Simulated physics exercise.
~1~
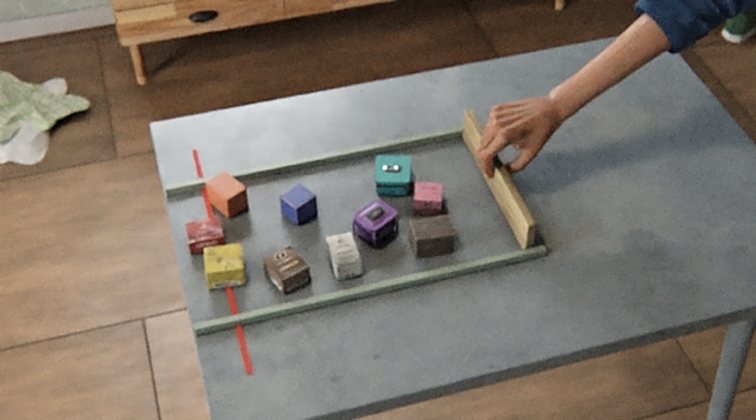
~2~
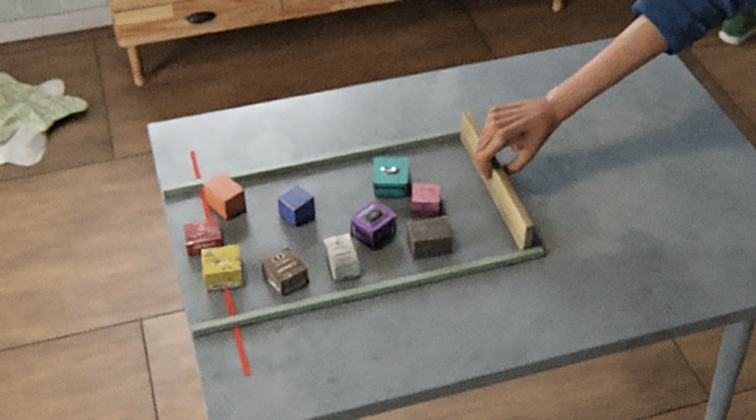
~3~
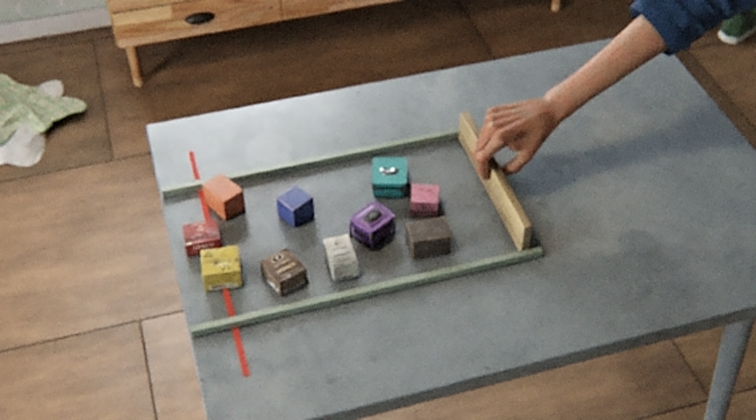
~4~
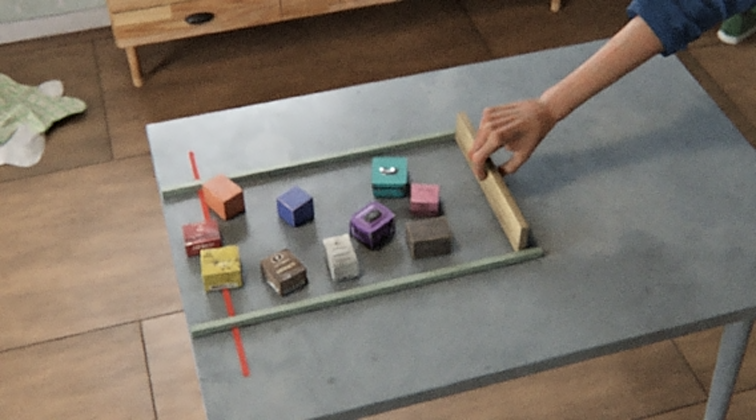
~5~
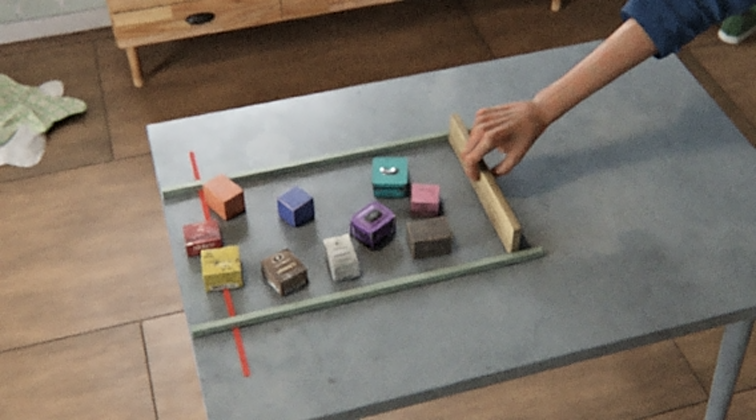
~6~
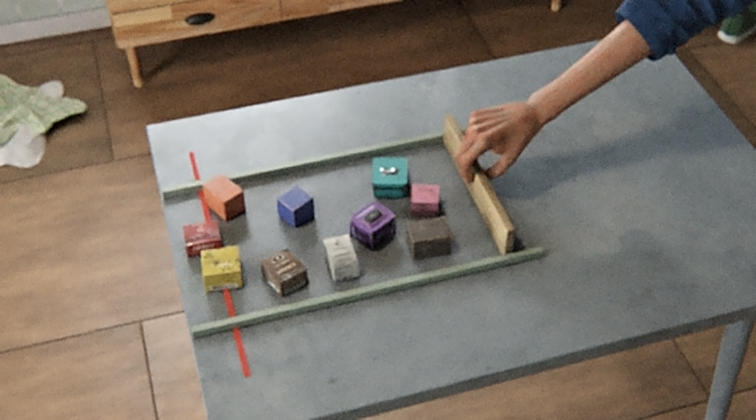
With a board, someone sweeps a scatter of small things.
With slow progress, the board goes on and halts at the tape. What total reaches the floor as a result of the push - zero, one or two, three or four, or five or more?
The total on the floor is five or more.
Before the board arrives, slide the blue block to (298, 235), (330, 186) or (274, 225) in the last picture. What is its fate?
Try one it goes off the edge; try two it goes off the edge; try three it goes off the edge.
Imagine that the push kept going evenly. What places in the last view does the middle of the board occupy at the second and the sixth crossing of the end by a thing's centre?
First: Around (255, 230). Next: Around (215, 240).
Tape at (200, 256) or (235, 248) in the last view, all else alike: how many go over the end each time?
That would be 6, then 3.
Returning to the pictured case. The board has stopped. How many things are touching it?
The answer is 3.
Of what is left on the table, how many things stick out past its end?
2 overhanging.
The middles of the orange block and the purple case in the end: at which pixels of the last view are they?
One ends up near (171, 201) and the other near (178, 271).
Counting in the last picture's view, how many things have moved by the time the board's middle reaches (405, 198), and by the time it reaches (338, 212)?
Up to then 4, and up to the other point 7.
Soon after, none off yet; red box at rest near (202, 238); yellow box at rest near (222, 269); orange block at rest near (224, 197).
After that, none off yet; red box displaced about its own width near (173, 242); yellow box tilting well over near (153, 287); orange block displaced about its own width near (199, 199).
In the end, the number that fall off is five or more; gone, white box, blue block, brown box, yellow box and red box.
